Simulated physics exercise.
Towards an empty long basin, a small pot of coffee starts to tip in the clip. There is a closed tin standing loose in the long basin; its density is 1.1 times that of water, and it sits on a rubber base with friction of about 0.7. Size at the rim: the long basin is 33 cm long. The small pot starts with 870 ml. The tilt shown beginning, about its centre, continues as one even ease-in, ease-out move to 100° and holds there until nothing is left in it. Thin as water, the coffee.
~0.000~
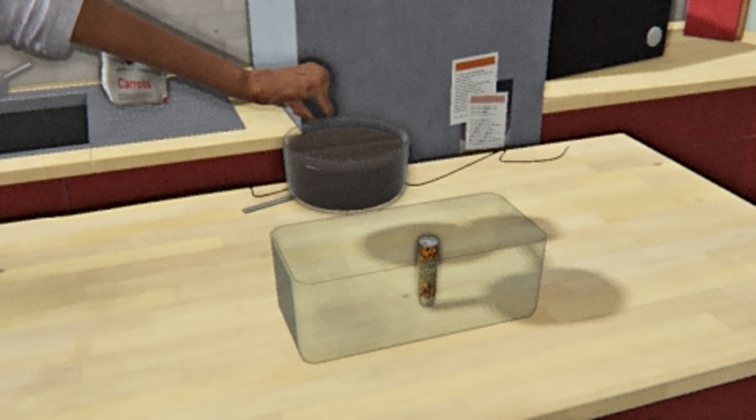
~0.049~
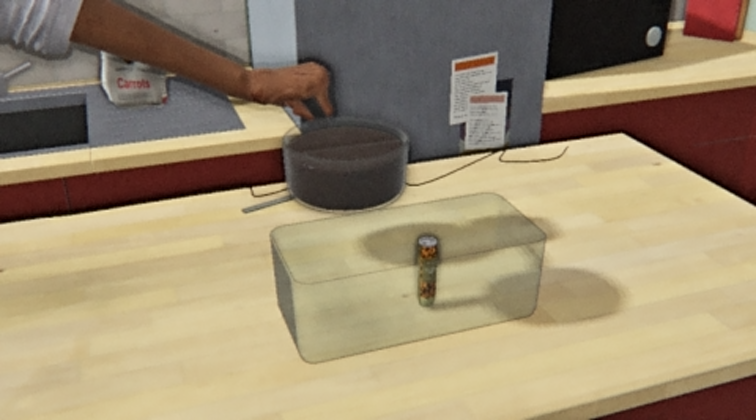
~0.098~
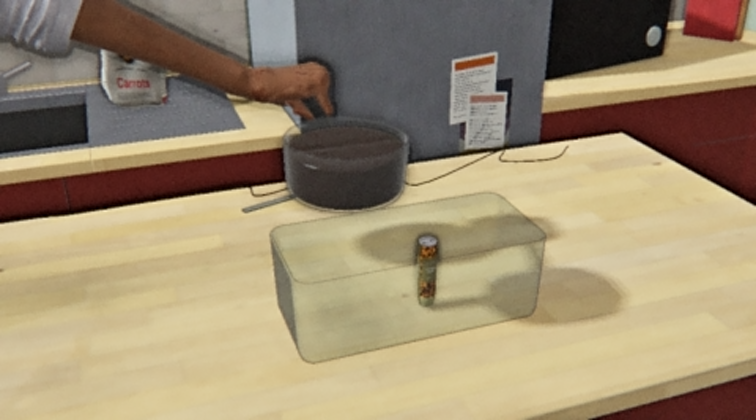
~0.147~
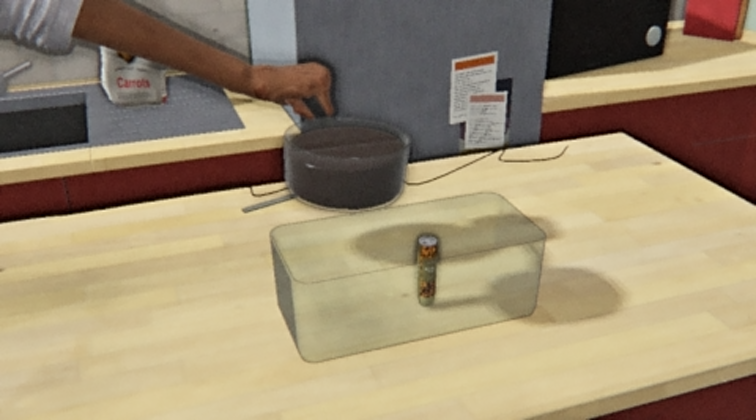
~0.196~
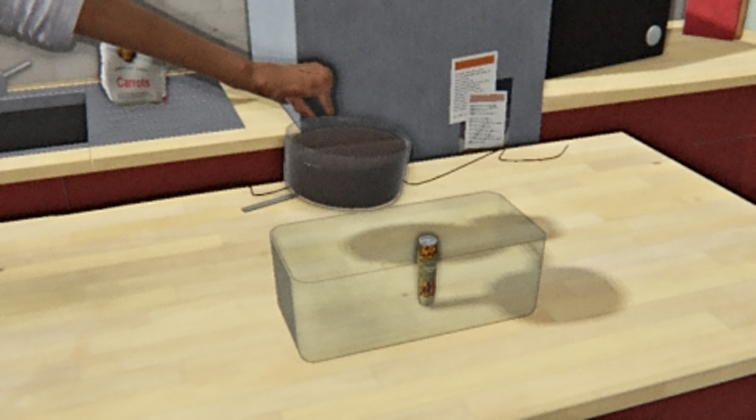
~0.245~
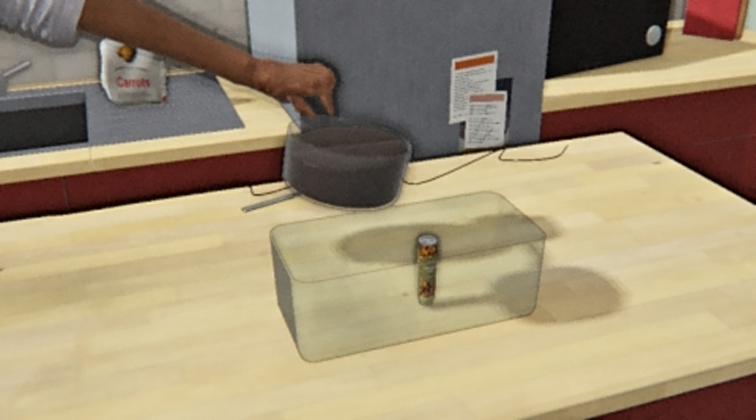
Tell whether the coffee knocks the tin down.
The coffee does not knock it down.
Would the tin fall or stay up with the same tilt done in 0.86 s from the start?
With that tilt, the tin stays on its base.
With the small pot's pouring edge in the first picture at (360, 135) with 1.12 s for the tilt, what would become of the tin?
Then the tin comes down.
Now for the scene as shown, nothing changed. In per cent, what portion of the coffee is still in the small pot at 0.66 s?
Remaining: Near 52 % of the total.
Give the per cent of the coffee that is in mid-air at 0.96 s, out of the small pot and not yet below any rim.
It comes to some 6 percent of the total.
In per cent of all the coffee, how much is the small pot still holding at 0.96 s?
About 10 per cent.
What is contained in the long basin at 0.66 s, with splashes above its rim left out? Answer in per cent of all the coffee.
Some 18 per cent.
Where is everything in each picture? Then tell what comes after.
In the first picture, it leans 0°; its right rim is at (404, 132); the coffee meets the walls at (287, 154) and (400, 139); the long basin's rim runs from (282, 257) to (522, 215); the tin's top is at (428, 244).
In the second picture, it leans 0°; its right rim is at (403, 132); the coffee meets the walls at (286, 154) and (400, 139).
In the third picture, it leans 2°; its right rim is at (404, 133); the coffee meets the walls at (287, 152) and (400, 138).
In the fourth picture, it leans 4°; its right rim is at (405, 135); the coffee meets the walls at (288, 152) and (401, 139).
In the fifth picture, it leans 7°; its right rim is at (405, 138); the coffee meets the walls at (288, 151) and (401, 139).
In the sixth picture, it leans 11°; its right rim is at (406, 141); the coffee meets the walls at (289, 152) and (402, 139).
By 0.66 s the tilt is 64° and 53 per cent is still to pour; the tin stands where it began.
By 0.96 s the tilt is 95° and 10 per cent is still to pour; the tin stands where it began.
By 1.28 s the tilt is 100° and 1 per cent is still to pour; the tin stands where it began.
By 1.62 s the tilt is 100° and 0 per cent is still to pour; the tin stands where it began.
At rest the tin stands where it began.
